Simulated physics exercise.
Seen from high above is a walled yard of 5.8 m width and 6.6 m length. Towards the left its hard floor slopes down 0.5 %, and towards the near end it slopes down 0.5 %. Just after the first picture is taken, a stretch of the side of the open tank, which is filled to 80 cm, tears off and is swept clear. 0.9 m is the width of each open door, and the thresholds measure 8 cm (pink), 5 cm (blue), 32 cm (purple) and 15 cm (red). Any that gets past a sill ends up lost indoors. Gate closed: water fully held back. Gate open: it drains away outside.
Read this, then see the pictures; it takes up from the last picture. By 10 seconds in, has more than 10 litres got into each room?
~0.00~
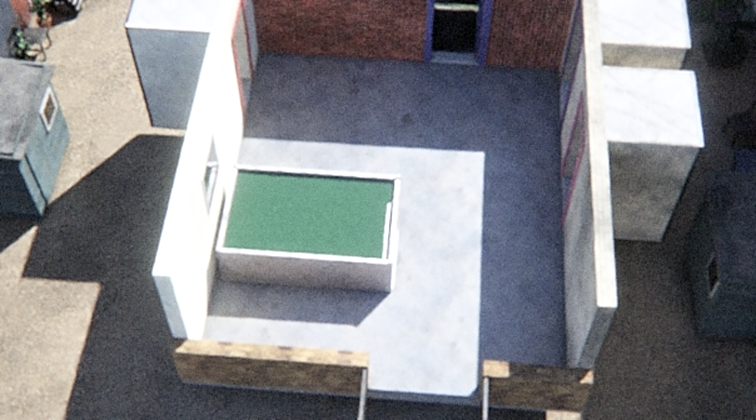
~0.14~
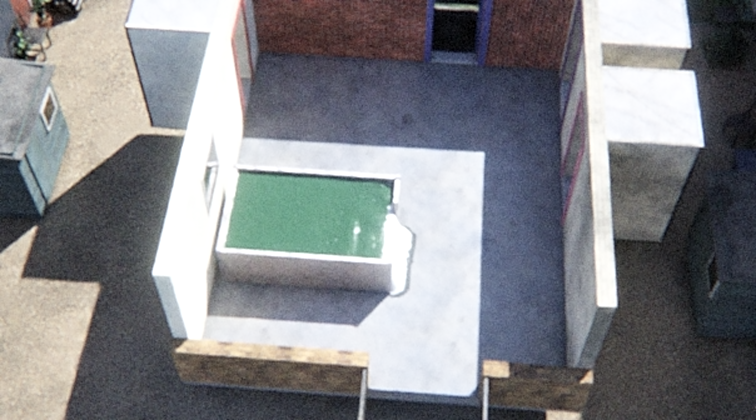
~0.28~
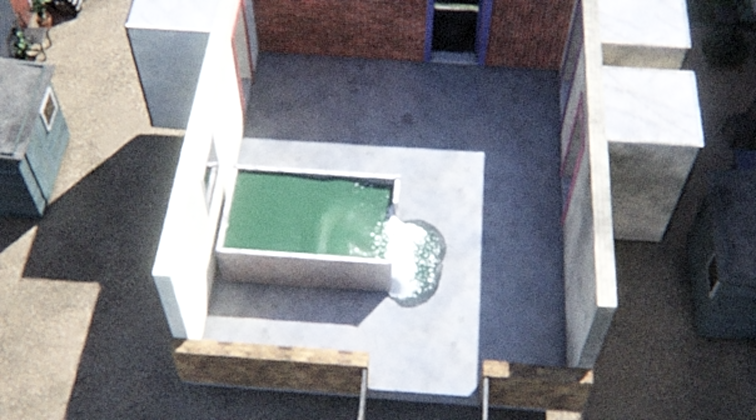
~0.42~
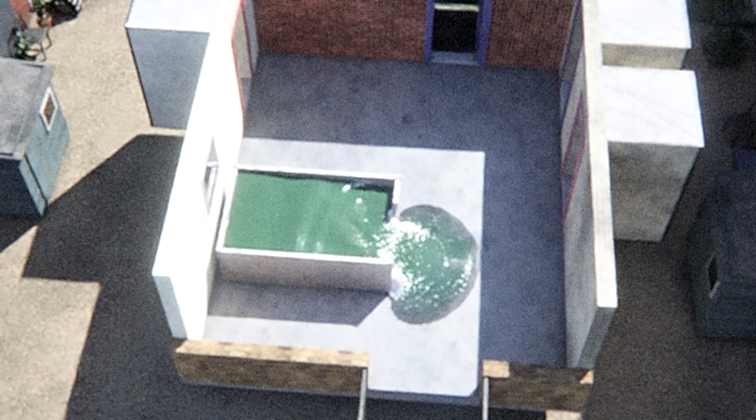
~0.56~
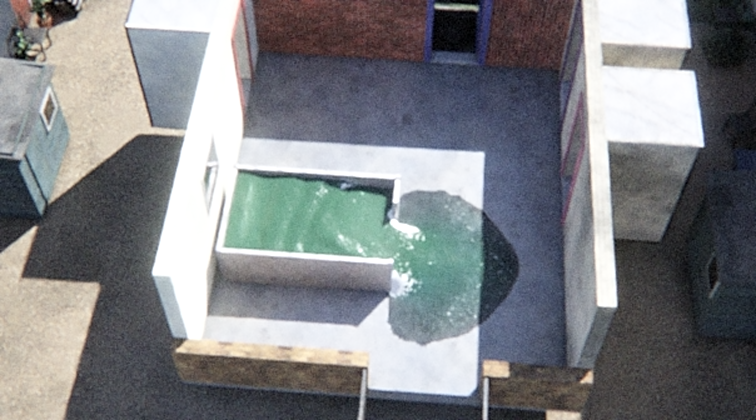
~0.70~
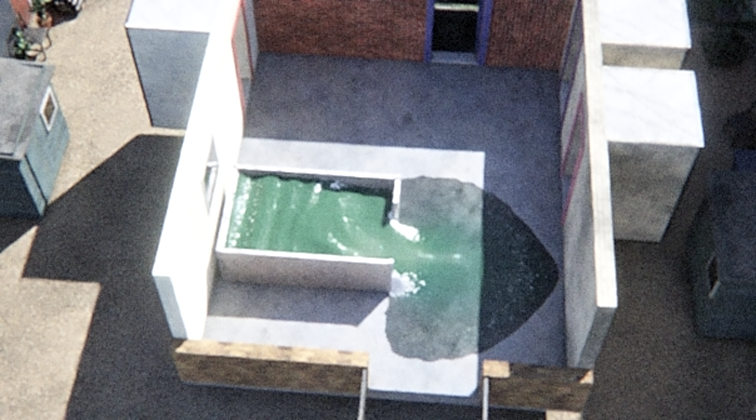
My prediction: At the pink door the total will be higher than the limit; at the blue door the total will be higher than the limit; at the purple door the total will be lower than the limit; at the red door the total will be lower than the limit.
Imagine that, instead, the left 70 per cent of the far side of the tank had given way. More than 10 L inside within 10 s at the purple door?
Then: Purple short of it.
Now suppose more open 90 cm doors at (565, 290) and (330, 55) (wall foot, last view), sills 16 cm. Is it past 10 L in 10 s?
In that order: Over, below.
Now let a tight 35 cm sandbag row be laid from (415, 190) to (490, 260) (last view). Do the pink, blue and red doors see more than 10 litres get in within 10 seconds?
In that case pink gets no more than allowed, blue gets more than allowed, red gets no more than allowed.
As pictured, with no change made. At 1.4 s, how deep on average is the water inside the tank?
Mean depth: Some 54 cm.
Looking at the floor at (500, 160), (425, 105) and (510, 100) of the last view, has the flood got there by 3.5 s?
First spot soaked, second bone dry, third soaked.
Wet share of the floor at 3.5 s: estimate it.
Around 45 per cent wet.
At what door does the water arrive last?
Last comes the red one.
After 1.4 s water covers 30 % of the floor and is deepest (41 cm) near (402, 267); pink door 17 cm at the sill, 4 L in, blue door not reached, purple door not reached, red door not reached.
After 2.2 s water covers 30 % of the floor and is deepest (46 cm) near (557, 336); pink door 22 cm at the sill, 40 L in, blue door not reached, purple door 5 cm at the sill, 0 L in, red door not reached.
After 3.5 s water covers 45 % of the floor and is deepest (30 cm) near (558, 388); pink door 16 cm at the sill, 101 L in, blue door 6 cm at the sill, 0 L in, purple door 7 cm at the sill, 0 L in, red door not reached.
After 6.0 s water covers 80 % of the floor and is deepest (18 cm) near (546, 387); pink door 12 cm at the sill, 133 L in, blue door 10 cm at the sill, 27 L in, purple door 10 cm at the sill, 0 L in, red door 5 cm at the sill, 0 L in.
After 10.0 s water covers 95 % of the floor and is deepest (16 cm) near (242, 193); pink door 6 cm at the sill, 141 L in, blue door 7 cm at the sill, 66 L in, purple door 8 cm at the sill, 0 L in, red door 12 cm at the sill, 0 L in.
